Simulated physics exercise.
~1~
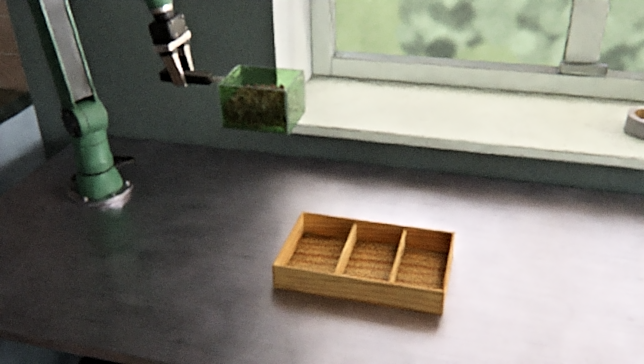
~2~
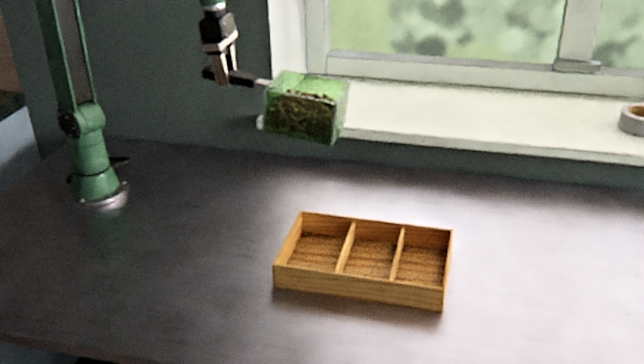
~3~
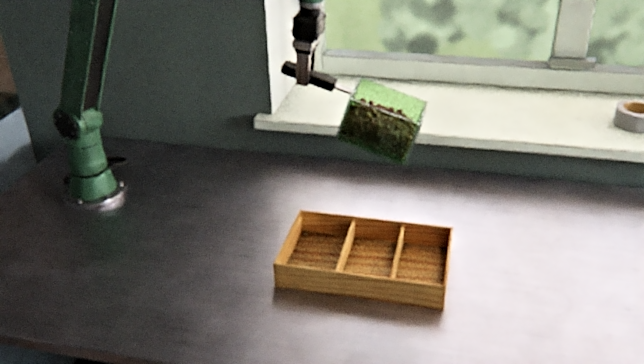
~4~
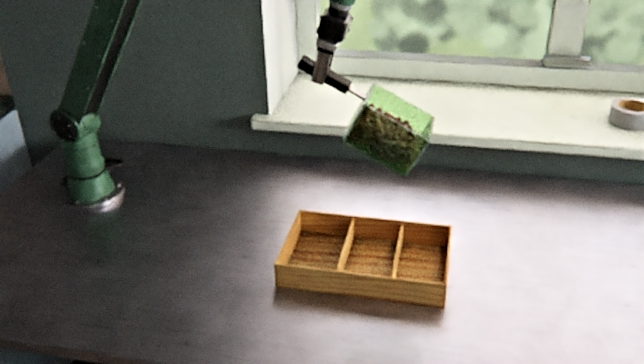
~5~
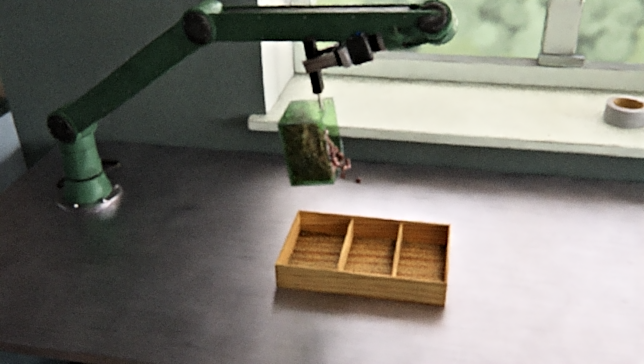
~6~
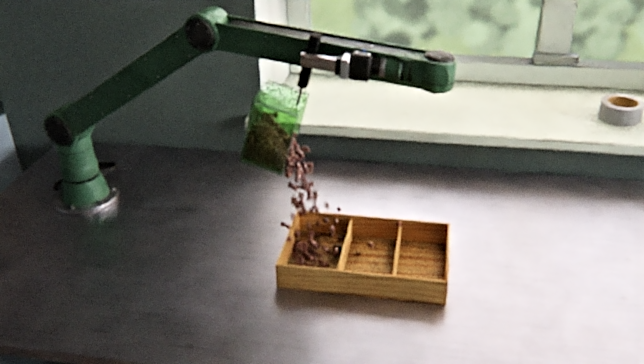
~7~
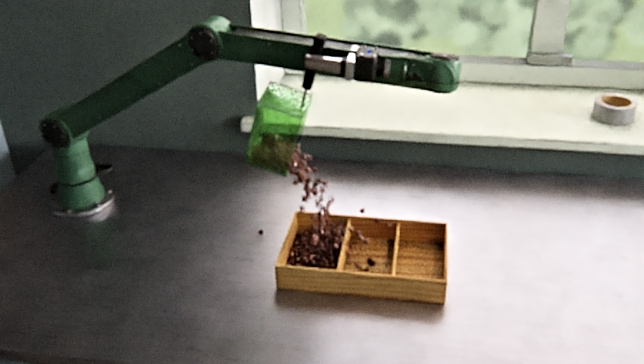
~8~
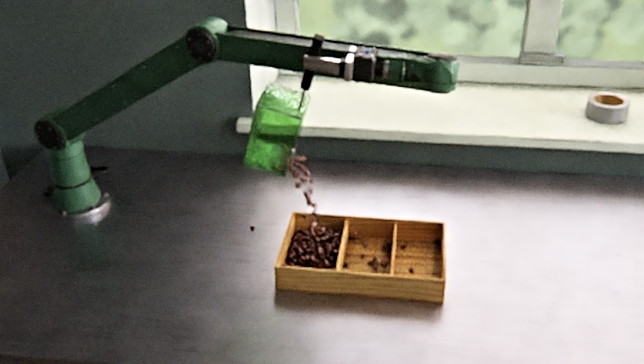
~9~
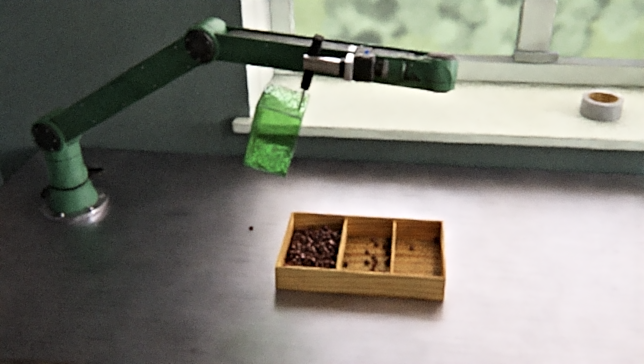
Green robot arm carrying a translucent green box rightward, then tipping dark beads mostly into the left compartment of a wooden tray.
